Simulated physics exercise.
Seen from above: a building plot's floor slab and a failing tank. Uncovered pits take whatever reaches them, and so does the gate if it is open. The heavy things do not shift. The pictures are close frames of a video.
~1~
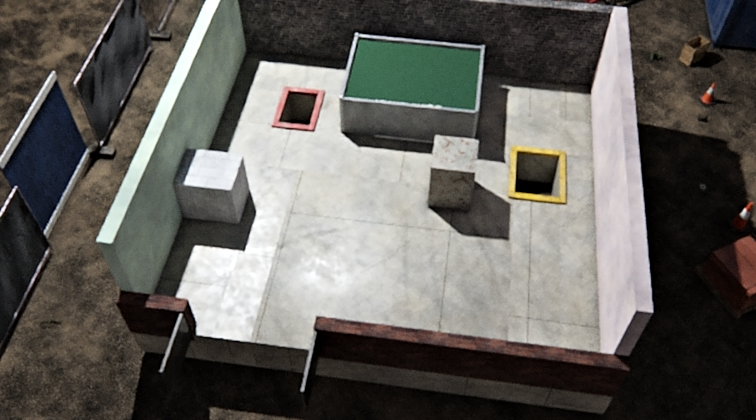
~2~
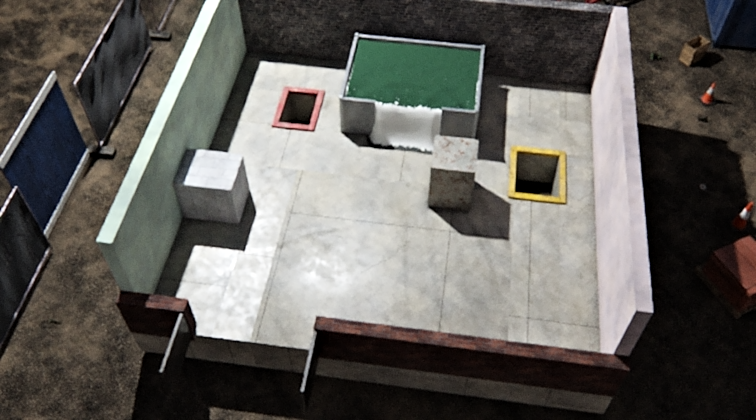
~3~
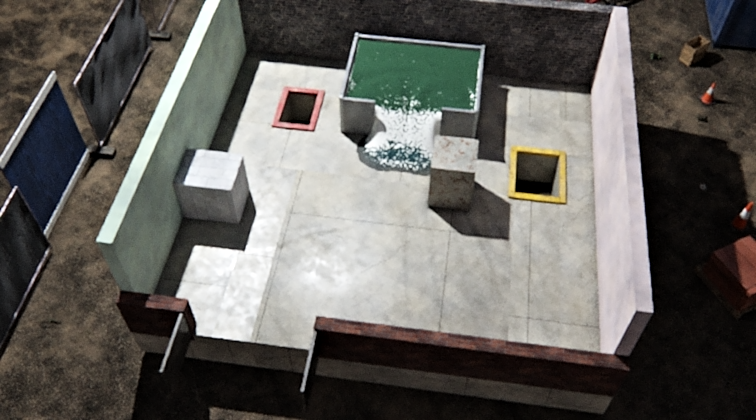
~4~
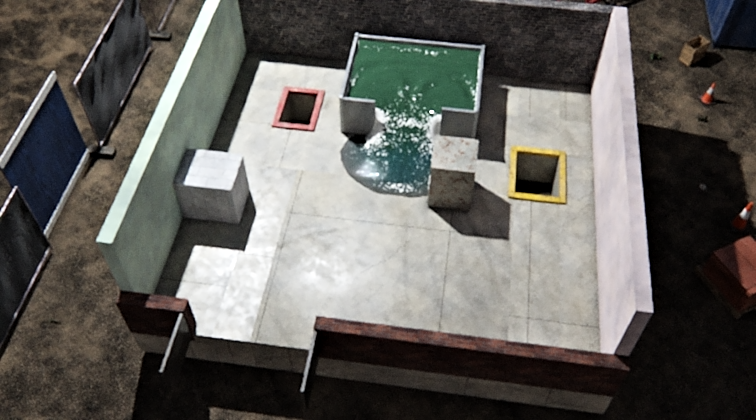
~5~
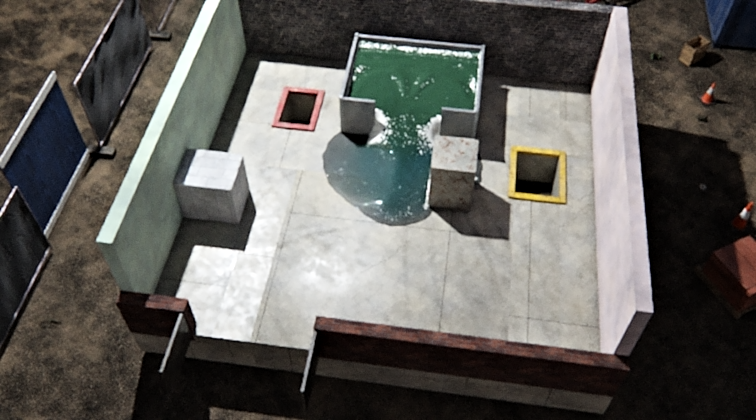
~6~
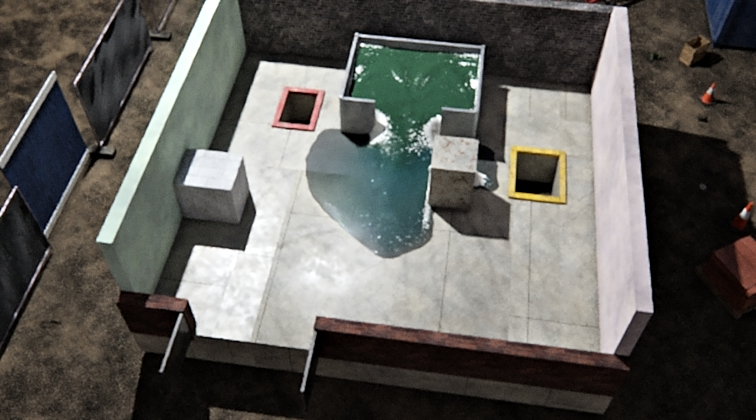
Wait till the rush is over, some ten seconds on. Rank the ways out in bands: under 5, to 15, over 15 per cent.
One by one: The gate takes above 15 %; the red pit takes not even 5 %; the yellow pit takes from 5 to 15 %.
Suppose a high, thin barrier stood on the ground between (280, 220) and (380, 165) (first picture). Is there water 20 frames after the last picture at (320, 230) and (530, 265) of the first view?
In turn: Wet, no water.
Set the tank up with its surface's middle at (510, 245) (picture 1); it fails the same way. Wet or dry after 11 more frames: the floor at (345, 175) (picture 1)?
Verdict: Dry.
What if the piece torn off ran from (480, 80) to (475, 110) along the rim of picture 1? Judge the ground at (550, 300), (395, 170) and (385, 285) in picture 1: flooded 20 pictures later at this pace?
In turn: Flooded, no water, dry.
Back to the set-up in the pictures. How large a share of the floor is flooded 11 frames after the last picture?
I make it 50 per cent.
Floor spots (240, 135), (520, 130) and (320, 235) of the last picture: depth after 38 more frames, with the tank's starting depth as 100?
About 2, 2 and 4 per cent.
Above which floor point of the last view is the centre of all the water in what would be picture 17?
I would point to (395, 167).
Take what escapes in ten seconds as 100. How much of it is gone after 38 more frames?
Near 75 in a hundred.
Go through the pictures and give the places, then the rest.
Still water in the open tank at (414, 75), in the first frame.
The front is at (371, 141), out from the gap at (407, 128), in the second frame.
The front is at (370, 163), out from the gap at (407, 128), in the third frame.
The front is at (380, 190), out from the gap at (407, 129), in the fourth frame.
The front is at (384, 221), out from the gap at (407, 129), in the fifth frame.
The front is at (379, 252), out from the gap at (407, 129), in the sixth frame.
A moment on, water covers 35 % of the floor; the gate 0 %, the red pit 0 %, the yellow pit 1 %.
Next, water covers 50 % of the floor; the gate 3 %, the red pit 0 %, the yellow pit 3 %.
Then, water covers 60 % of the floor; the gate 12 %, the red pit 0 %, the yellow pit 4 %.
Later, water covers 75 % of the floor; the gate 24 %, the red pit 0 %, the yellow pit 6 %.
In the end, water covers 90 % of the floor; the gate 32 %, the red pit 0 %, the yellow pit 8 %.
